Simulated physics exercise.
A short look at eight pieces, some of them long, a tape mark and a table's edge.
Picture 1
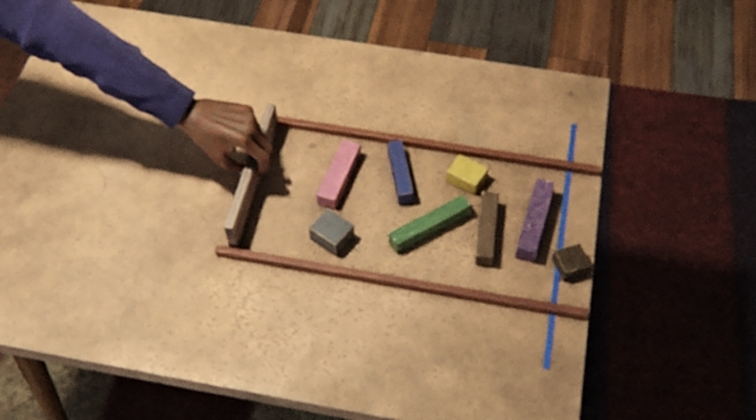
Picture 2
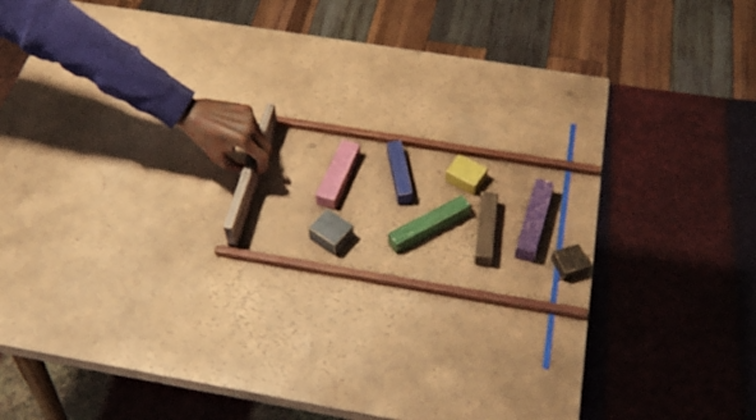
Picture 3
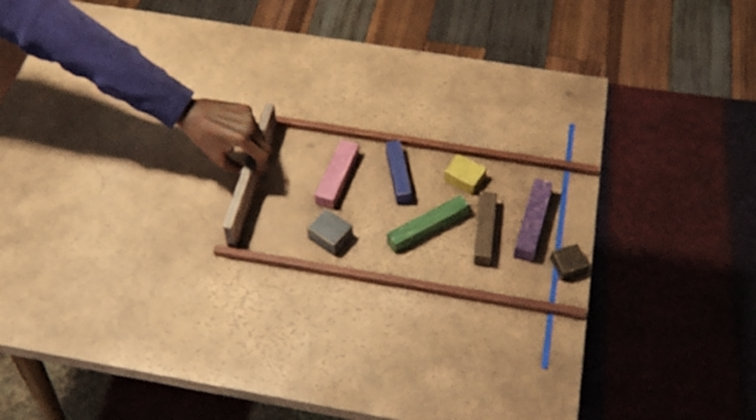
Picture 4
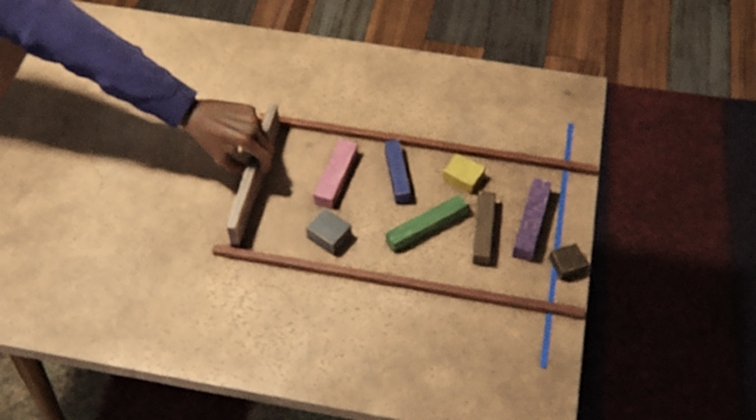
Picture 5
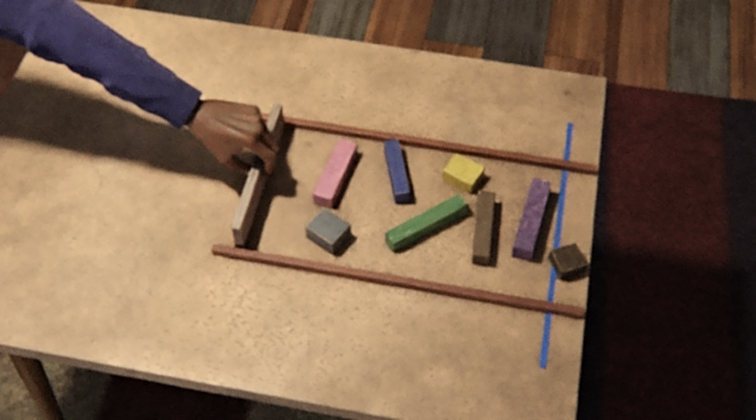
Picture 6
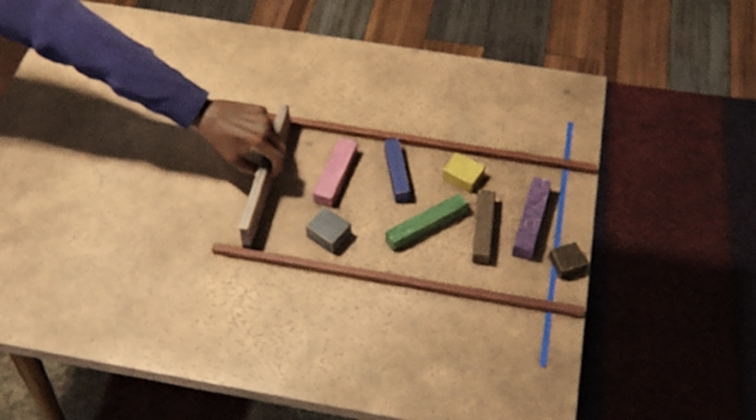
A hand slides an upright board slightly right between two rails, toward scattered coloured blocks.
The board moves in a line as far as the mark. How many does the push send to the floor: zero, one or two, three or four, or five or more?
In the end the number that fall off is five or more.
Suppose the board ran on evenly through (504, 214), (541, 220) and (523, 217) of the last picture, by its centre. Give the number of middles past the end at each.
It would be 1, 4 and 2.
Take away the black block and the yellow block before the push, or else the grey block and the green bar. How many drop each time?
3 in the first case, 3 in the second.
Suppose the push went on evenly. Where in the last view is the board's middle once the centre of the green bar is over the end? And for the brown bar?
About (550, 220), and (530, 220) for the other.
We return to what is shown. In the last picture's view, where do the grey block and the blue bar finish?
Near (573, 265) and (591, 201).
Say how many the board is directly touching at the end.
2 of them.
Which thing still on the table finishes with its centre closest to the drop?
The blue bar ends nearest.
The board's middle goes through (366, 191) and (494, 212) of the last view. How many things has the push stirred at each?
At the one place 4, at the other 8.
Soon after, none off yet; black block at rest near (568, 260); purple bar at rest near (532, 218); brown bar at rest near (484, 226).
After that, none off yet; black block at rest near (568, 260); purple bar at rest near (532, 218); brown bar moving near (494, 228).
And then, one off so far; black block on its side near (606, 314); purple bar displaced about its own width near (593, 228); brown bar displaced about its own width near (572, 241).
In the end, the number that fall off is five or more; gone, green bar, yellow block, brown bar, purple bar and black block.
